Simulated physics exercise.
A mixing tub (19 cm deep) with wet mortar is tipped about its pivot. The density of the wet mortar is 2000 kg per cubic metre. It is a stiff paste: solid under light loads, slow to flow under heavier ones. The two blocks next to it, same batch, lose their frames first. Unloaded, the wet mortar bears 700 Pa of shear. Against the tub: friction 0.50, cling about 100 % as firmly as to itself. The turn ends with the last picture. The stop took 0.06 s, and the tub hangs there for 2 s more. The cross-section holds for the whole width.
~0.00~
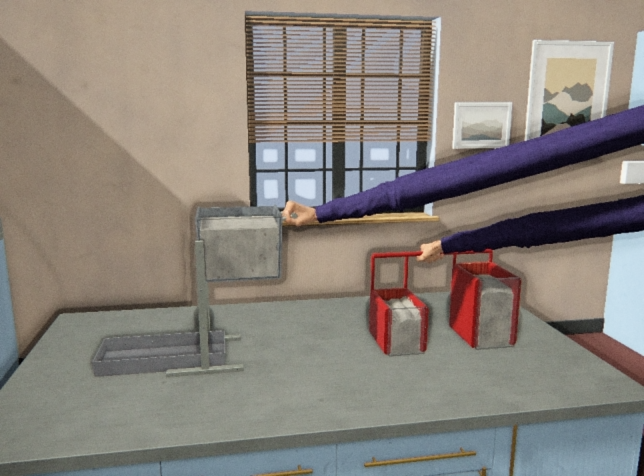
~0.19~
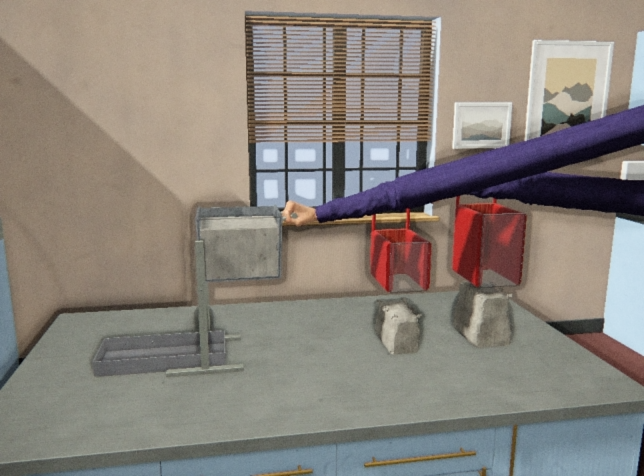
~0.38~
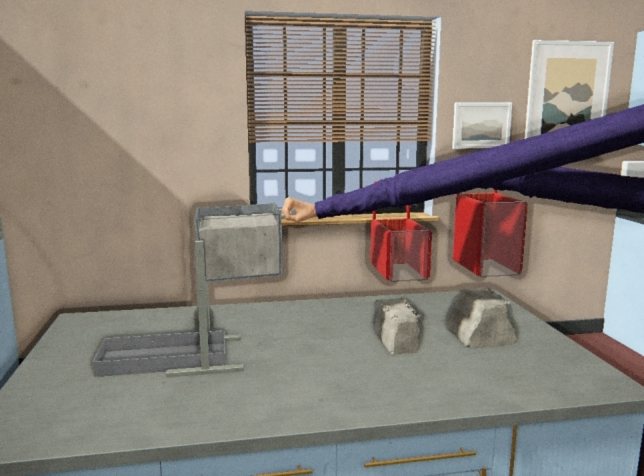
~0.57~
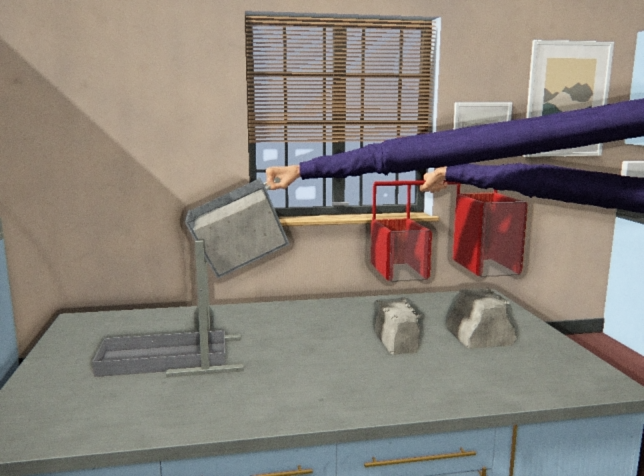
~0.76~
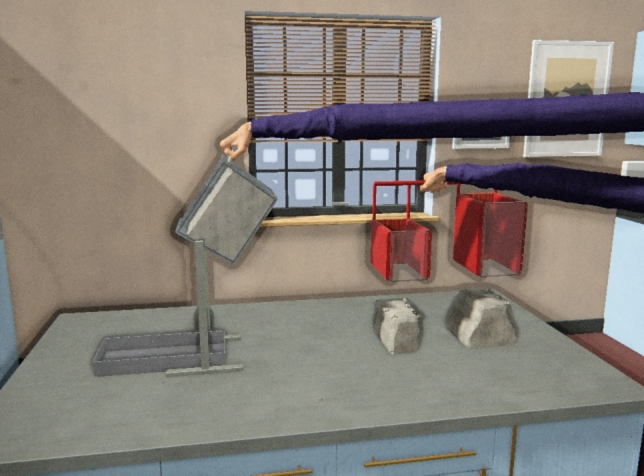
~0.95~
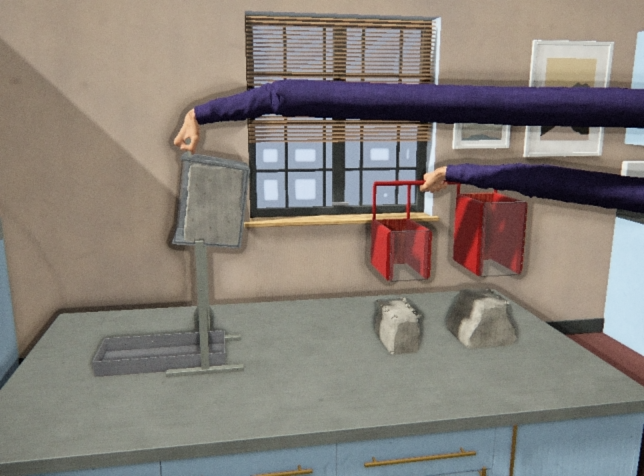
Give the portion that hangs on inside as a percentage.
The portion that hangs on inside is near 64 %.
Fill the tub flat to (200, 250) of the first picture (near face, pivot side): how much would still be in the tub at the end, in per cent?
In that case some 100 per cent.
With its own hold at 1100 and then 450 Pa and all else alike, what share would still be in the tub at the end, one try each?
In turn about 100 %, 50 %.
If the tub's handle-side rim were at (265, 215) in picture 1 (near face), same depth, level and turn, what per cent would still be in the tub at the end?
It would be near 100 %.
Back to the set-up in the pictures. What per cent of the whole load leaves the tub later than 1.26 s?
Near 16 %.
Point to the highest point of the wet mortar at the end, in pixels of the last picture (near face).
Near (214, 201).
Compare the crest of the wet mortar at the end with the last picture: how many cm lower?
Some 11 cm.
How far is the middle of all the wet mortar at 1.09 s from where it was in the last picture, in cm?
About 3 cm.
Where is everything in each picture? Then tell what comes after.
In the first picture, handle-side rim at (279, 216), tilt 0 degrees; top of the wet mortar at (208, 229); blocks stand 13 cm, 21 cm (left to right).
In the second picture, handle-side rim at (279, 216), tilt 0 degrees; top of the wet mortar at (208, 229); blocks stand 13 cm, 19 cm (left to right).
In the third picture, handle-side rim at (278, 213), tilt 2 degrees; top of the wet mortar at (273, 224); blocks stand 13 cm, 16 cm (left to right).
In the fourth picture, handle-side rim at (262, 187), tilt 24 degrees; top of the wet mortar at (266, 199); blocks stand 13 cm, 16 cm (left to right).
In the fifth picture, handle-side rim at (222, 163), tilt 55 degrees; top of the wet mortar at (234, 172); blocks stand 13 cm, 16 cm (left to right).
In the sixth picture, handle-side rim at (182, 160), tilt 82 degrees; top of the wet mortar at (193, 166); blocks stand 13 cm, 16 cm (left to right).
After 1.09 s, the tub is at 82 degrees and holds 100 %.
After 1.26 s, the tub is at 82 degrees and holds 81 %.
After 1.43 s, the tub is at 82 degrees and holds 68 %.
After 1.60 s, the tub is at 82 degrees and holds 64 %.
After 2.95 s, at the end, the tub is at 82 degrees and holds 64 %.
